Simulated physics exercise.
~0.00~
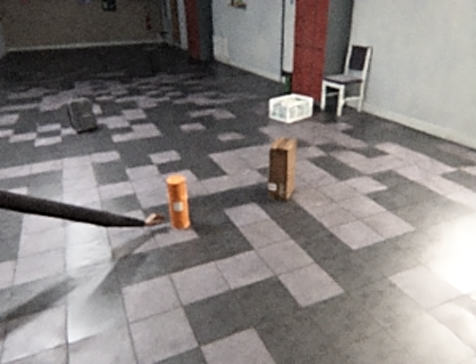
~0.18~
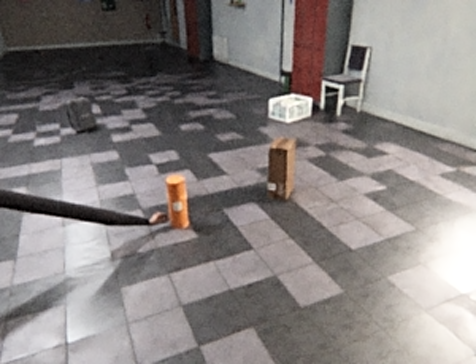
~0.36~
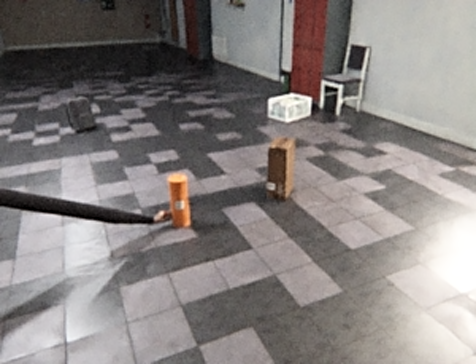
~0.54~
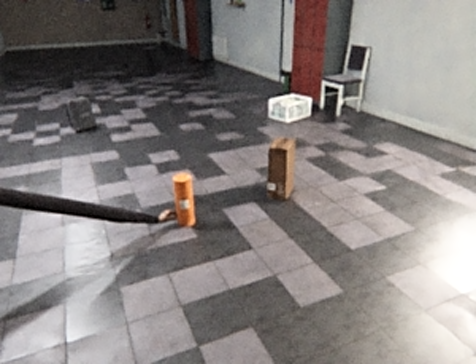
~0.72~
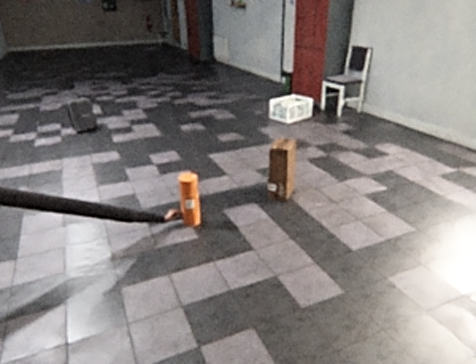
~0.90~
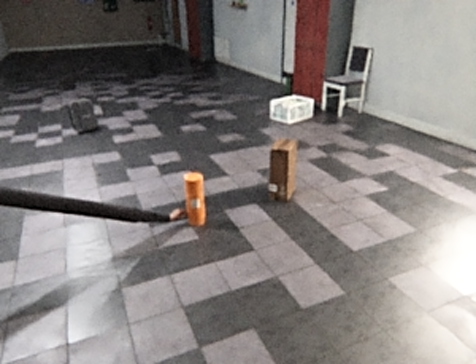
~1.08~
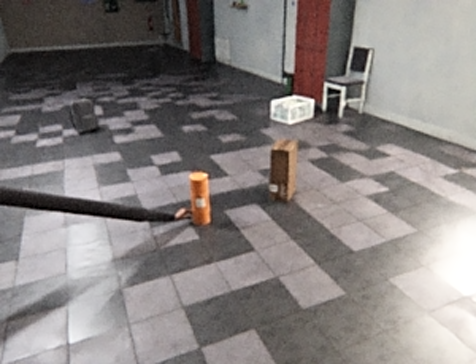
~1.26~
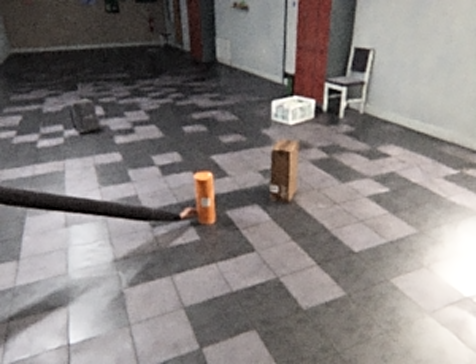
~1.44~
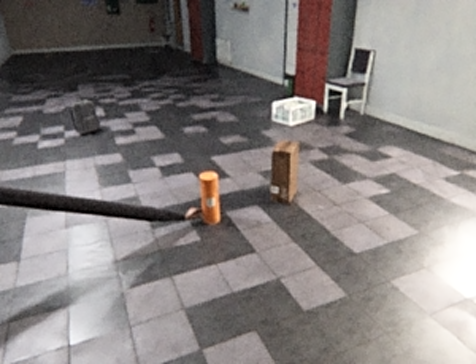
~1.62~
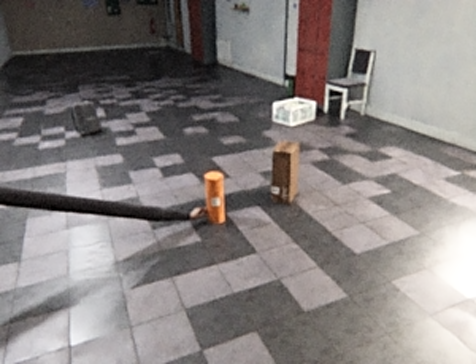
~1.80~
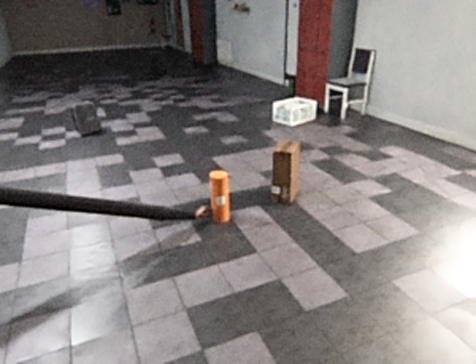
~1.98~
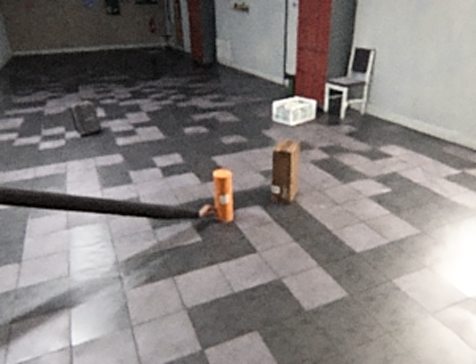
At first, an orange canister stands upright on a floor of dark and pale tiles, with the tip of a long dark pole or arm close against its left side. A brown box stands to its right, while a white crate and a chair sit farther back. The tip presses on the canister, which begins to slide slowly to the right. The dark arm keeps following, and the canister moves steadily nearer the box without tipping. In the end, the canister is still upright, a short gap from the box, which has stayed in its place.
